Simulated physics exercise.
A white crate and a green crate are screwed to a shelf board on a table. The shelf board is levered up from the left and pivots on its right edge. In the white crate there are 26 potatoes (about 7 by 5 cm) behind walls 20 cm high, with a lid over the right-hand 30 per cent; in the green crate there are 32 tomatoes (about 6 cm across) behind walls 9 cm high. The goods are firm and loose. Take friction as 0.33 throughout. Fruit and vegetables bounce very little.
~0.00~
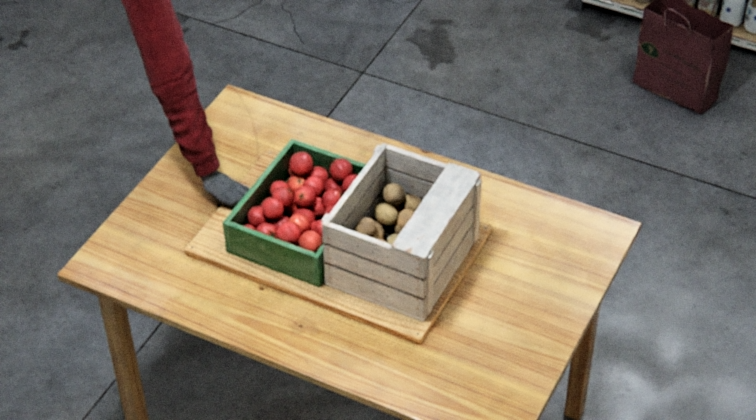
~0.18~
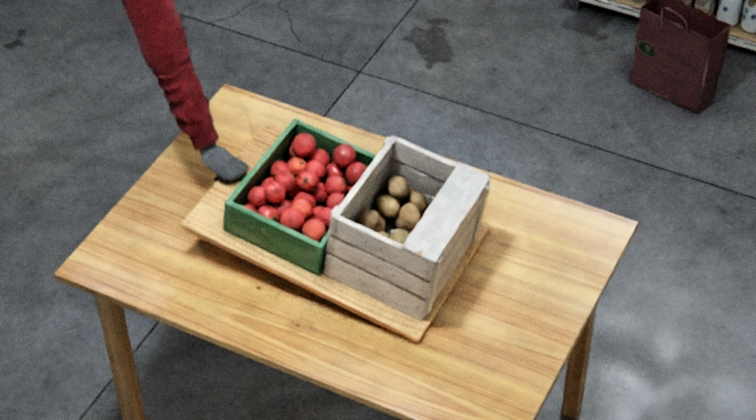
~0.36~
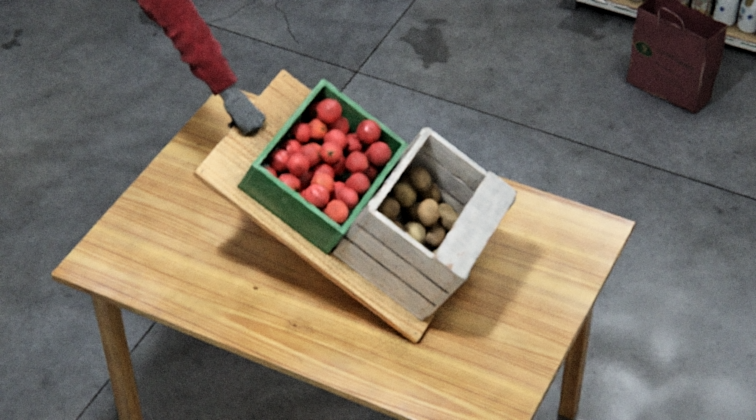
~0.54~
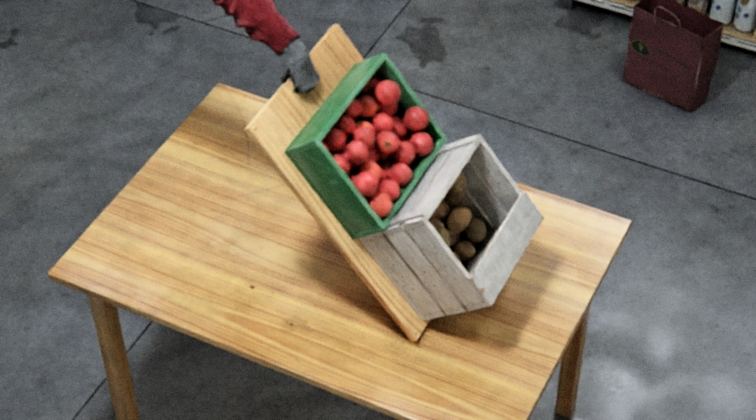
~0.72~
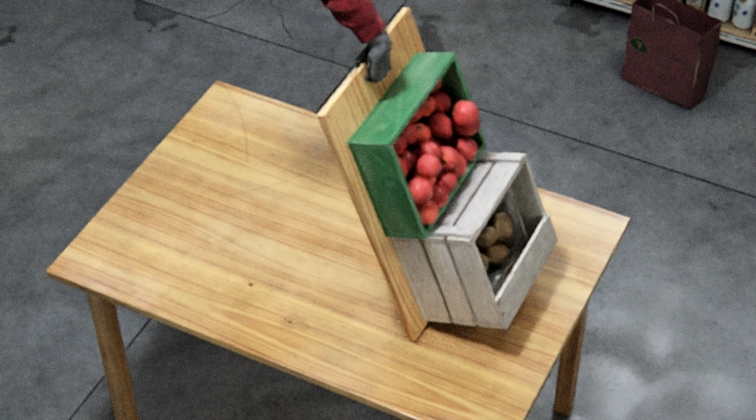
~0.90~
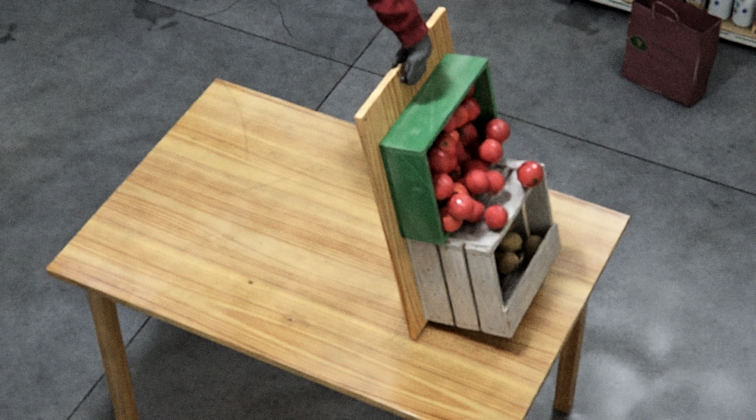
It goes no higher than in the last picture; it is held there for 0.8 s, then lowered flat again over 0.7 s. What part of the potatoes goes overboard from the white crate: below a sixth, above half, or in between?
Under a sixth of the potatoes leave the white crate.
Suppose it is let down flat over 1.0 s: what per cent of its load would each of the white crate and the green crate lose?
In that case white crate 0, green crate 20 per cent.
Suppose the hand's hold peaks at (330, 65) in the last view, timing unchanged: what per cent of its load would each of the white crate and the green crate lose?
In that case white crate 0, green crate 0 per cent.
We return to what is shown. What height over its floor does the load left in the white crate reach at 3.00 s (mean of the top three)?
About 12 cm.
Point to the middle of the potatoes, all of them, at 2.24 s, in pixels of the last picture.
Around (418, 237).
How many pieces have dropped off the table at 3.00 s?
Roughly 8.
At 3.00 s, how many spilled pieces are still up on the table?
Some 3 pieces.
After 1.24 s, tilt 78°; white crate 26 in, 0 out and green crate 24 in, 8 out.
After 1.66 s, tilt 78°; white crate 26 in, 0 out and green crate 23 in, 9 out.
After 2.24 s, tilt 10°; white crate 26 in, 0 out and green crate 23 in, 9 out.
Outcome (at 3.00 s), white crate 26 in, 0 out and green crate 22 in, 10 out. Asked share, 0 of 26, 0 per cent.
